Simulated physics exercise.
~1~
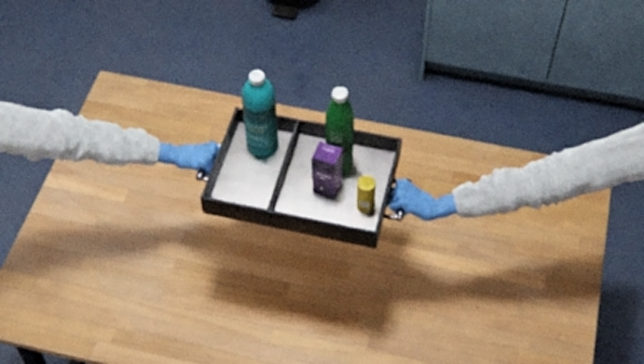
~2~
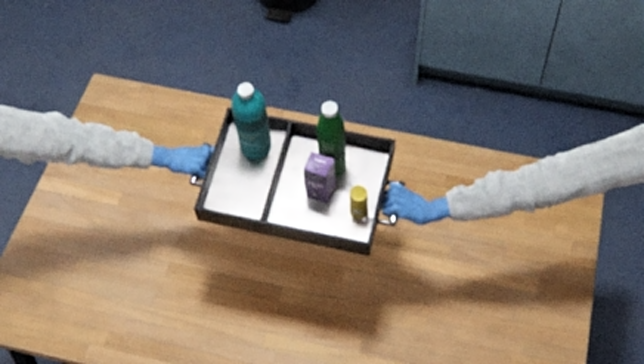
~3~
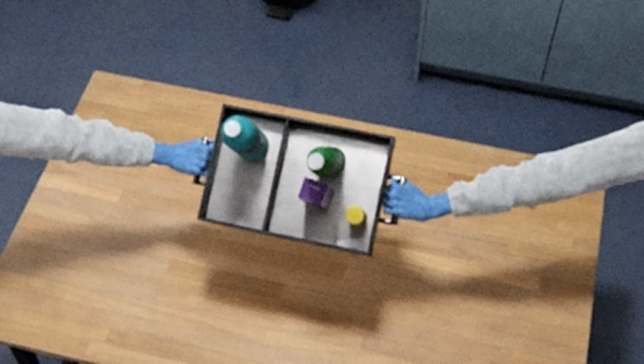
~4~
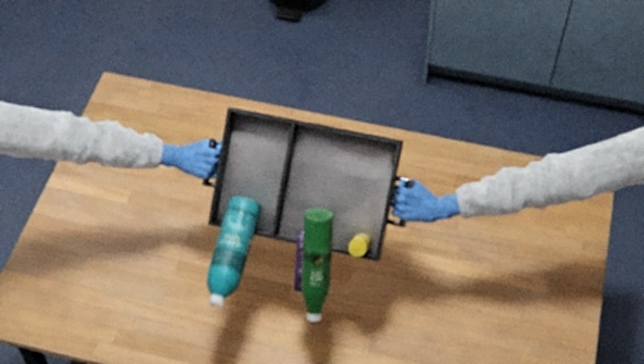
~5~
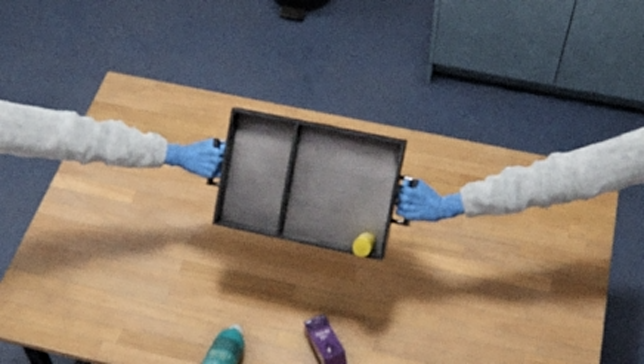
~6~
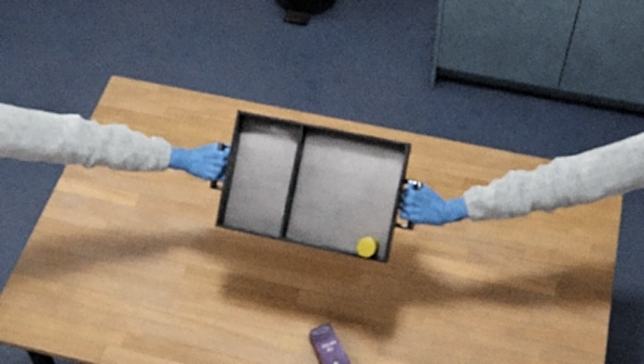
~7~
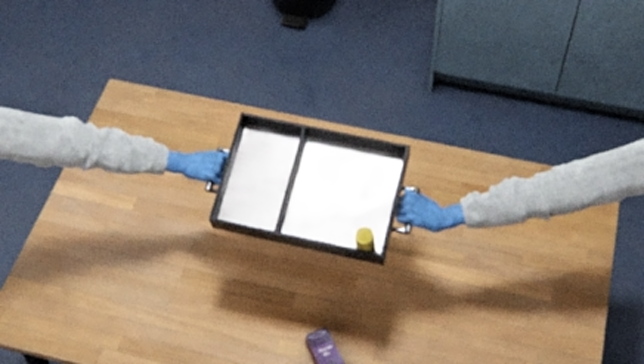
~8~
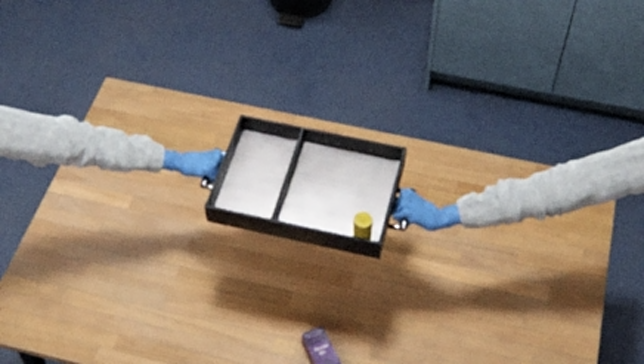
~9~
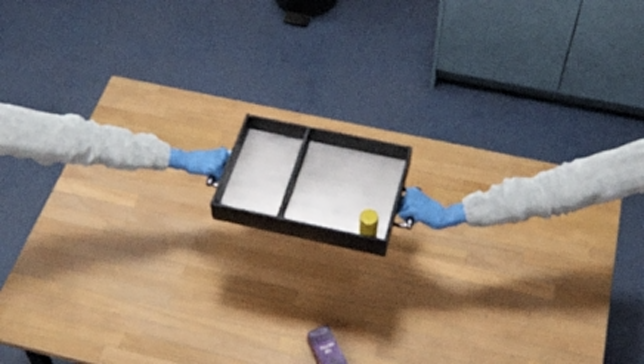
Gloved hands tipping a divided crate toward the viewer, spilling two bottles and a purple carton, then levelling it with the yellow shaker inside.
